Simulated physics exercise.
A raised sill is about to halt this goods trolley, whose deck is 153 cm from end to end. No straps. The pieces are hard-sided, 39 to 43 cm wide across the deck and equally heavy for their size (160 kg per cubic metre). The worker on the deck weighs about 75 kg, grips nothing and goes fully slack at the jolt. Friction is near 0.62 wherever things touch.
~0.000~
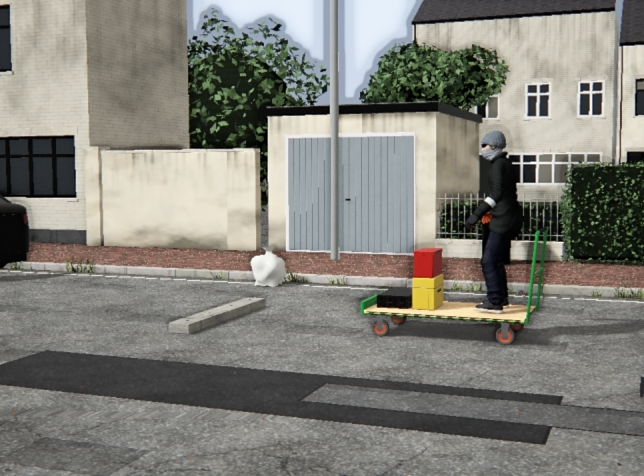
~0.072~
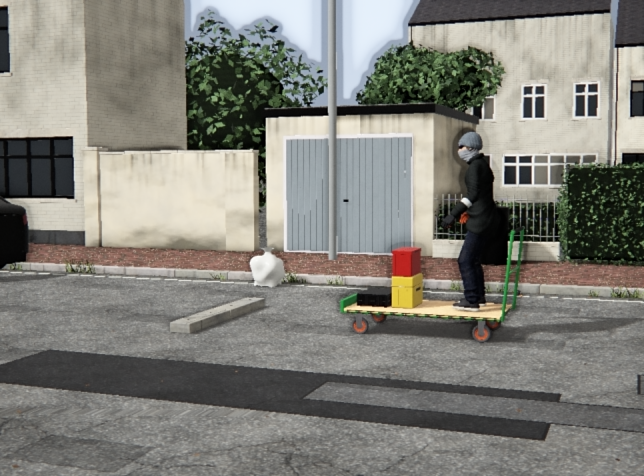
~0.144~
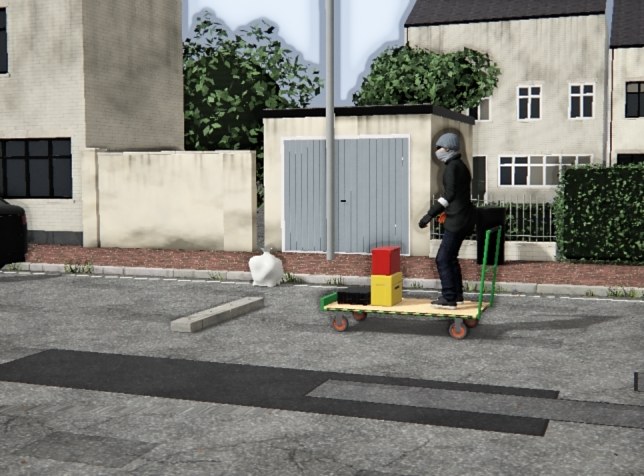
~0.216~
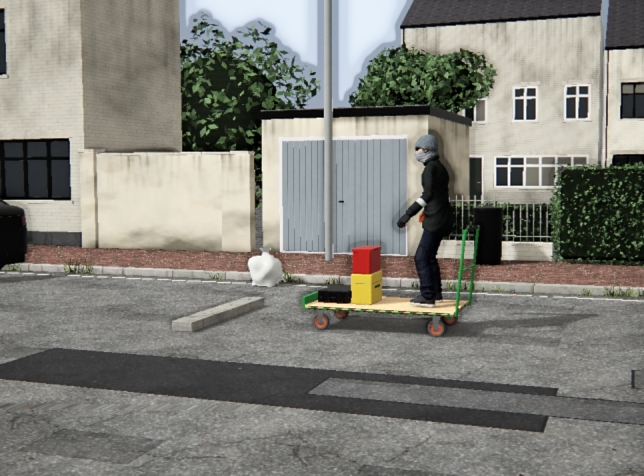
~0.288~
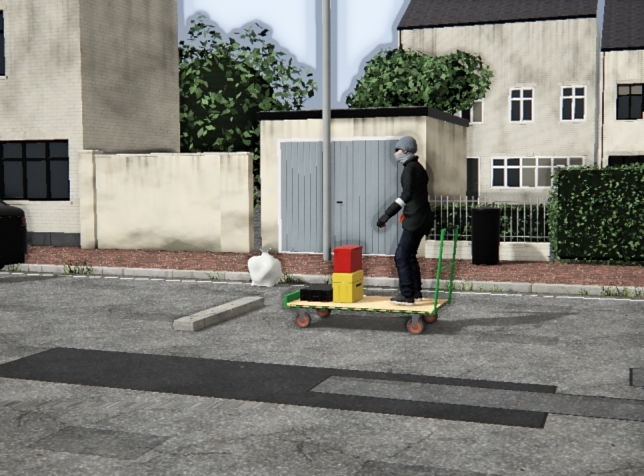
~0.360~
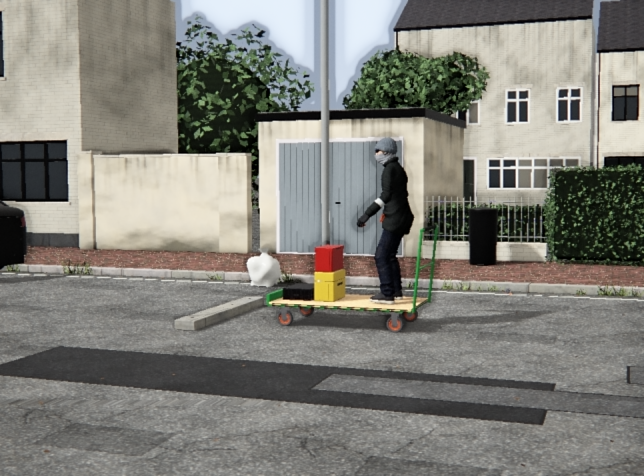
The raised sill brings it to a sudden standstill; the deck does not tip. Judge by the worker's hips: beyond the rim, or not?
The worker's hips end beyond the front rim.
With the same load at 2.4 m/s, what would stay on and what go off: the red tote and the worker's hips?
In that case red off, hips on.
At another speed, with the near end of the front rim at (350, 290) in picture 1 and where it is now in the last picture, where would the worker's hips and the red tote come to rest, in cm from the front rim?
In that case hips 70 behind, red 40 past.
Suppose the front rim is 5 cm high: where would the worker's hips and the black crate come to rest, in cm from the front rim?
In that case hips 20 past, black 20 behind.
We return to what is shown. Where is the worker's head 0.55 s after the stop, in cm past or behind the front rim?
Some 30 cm past it.
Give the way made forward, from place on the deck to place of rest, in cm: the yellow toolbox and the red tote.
Yellow 5, red 145.
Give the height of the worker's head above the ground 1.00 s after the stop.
About 30 cm.
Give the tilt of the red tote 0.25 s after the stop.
It is tilted some 50°.
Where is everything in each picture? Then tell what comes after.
Hips (507, 220), red tote (428, 263), rim corner (362, 310); 172 cm short of the stop, in the first picture.
Hips (484, 220), red tote (407, 262), rim corner (342, 309); 151 cm short of the stop, in the second picture.
Hips (461, 219), red tote (386, 261), rim corner (323, 307); 130 cm short of the stop, in the third picture.
Hips (439, 219), red tote (367, 260), rim corner (304, 305); 110 cm short of the stop, in the fourth picture.
Hips (419, 219), red tote (348, 259), rim corner (286, 304); 89 cm short of the stop, in the fifth picture.
Hips (399, 219), red tote (330, 259), rim corner (268, 302); 69 cm short of the stop. Speed about 2.9 m/s, in the sixth picture.
Impact comes at 0.60 s.
After 1.15 s the worker's hips are 30 cm behind the rim, near (249, 261) in the last picture's view.
After 1.60 s the worker's hips are 16 cm past the rim, near (212, 288) in the last picture's view.
At rest, 3.8 s, past the rim, red tote and the worker's hips; behind it, black crate and yellow toolbox.
